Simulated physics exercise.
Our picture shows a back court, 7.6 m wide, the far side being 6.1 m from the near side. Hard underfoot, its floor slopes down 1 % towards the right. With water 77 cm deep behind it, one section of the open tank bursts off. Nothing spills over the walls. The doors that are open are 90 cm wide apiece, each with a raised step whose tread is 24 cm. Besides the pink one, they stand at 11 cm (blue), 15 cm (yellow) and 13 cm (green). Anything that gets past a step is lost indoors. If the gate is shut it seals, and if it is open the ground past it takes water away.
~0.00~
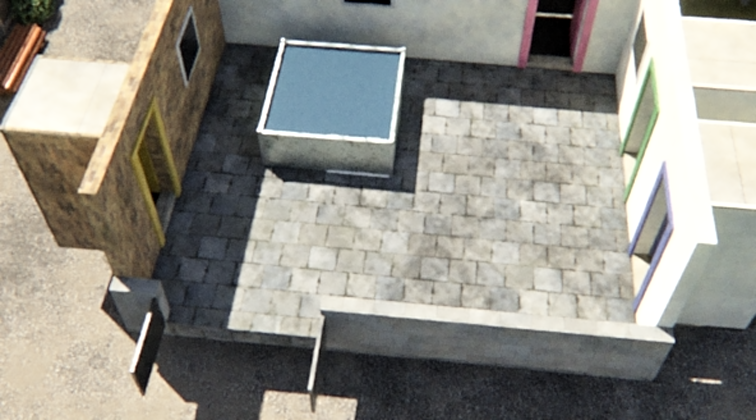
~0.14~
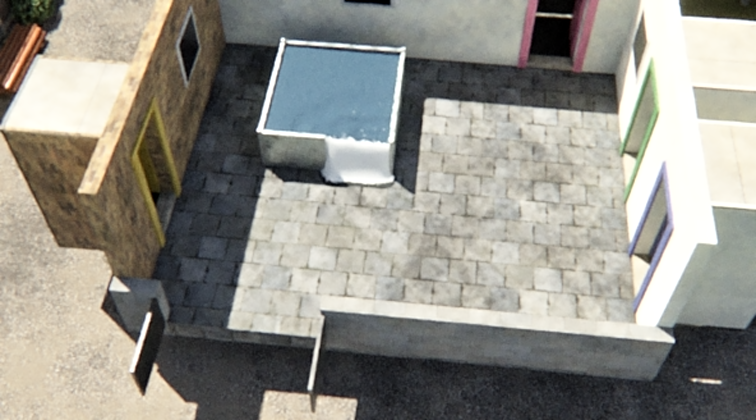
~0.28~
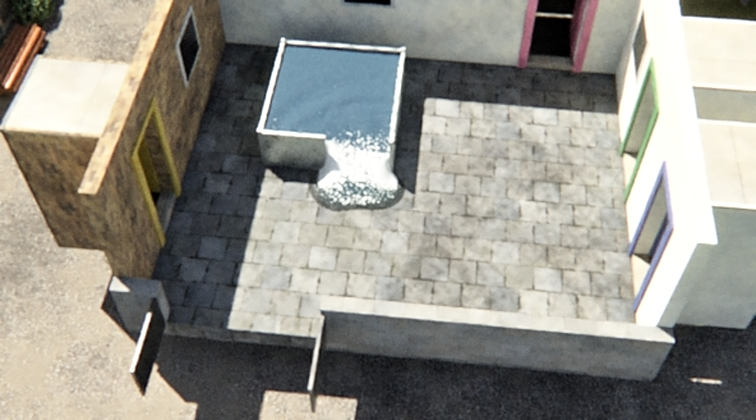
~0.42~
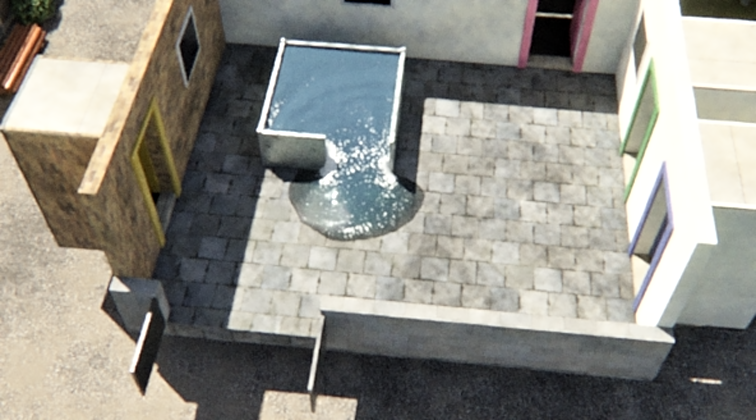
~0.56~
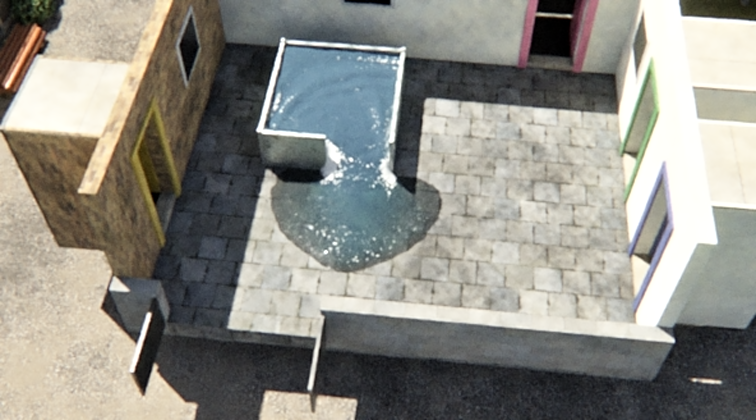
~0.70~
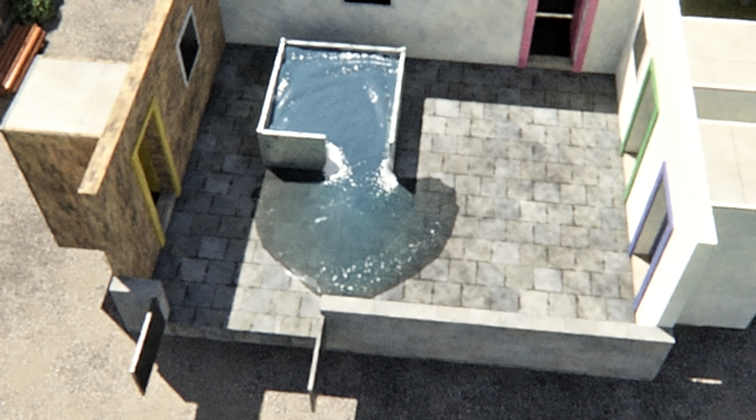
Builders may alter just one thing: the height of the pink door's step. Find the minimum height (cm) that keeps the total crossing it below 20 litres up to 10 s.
The minimum is roughly 9 cm.
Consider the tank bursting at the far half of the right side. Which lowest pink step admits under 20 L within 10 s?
Estimate: Near 21 cm.
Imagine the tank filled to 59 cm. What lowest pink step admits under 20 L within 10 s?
Some 6.0 cm.
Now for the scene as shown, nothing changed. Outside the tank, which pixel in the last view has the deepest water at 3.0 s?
Near (626, 354).
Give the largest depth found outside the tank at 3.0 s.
About 38 cm.
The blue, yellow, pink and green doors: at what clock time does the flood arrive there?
Reading them off: Blue 2.6 s, then yellow 2.2 s, then pink 5.0 s, then green 3.4 s.
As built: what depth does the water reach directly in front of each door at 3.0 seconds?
Lab note, depth in cm: Blue 17; yellow 1; pink 0; green 0.
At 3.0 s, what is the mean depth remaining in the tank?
It averages roughly 37 centimetres.
After 1.4 s water covers 30 % of the floor, deepest (42 cm) near (362, 181); it has not reached the pink door.
After 3.0 s water covers 40 % of the floor, deepest (38 cm) near (626, 354); it has not reached the pink door.
After 10.0 s water covers 80 % of the floor, deepest (13 cm) near (617, 106); 11 cm at the pink door, 4 litres in over its 11 cm step.
At the pink door as built, the water arrived by 5.2 s and peaked near 13 cm at 6.4 s.
Run again over the same 10 s with other heights there, 51 litres in over 7 cm, 11 litres over 10 cm. The limit of 20 litres is kept from about 9 cm up.
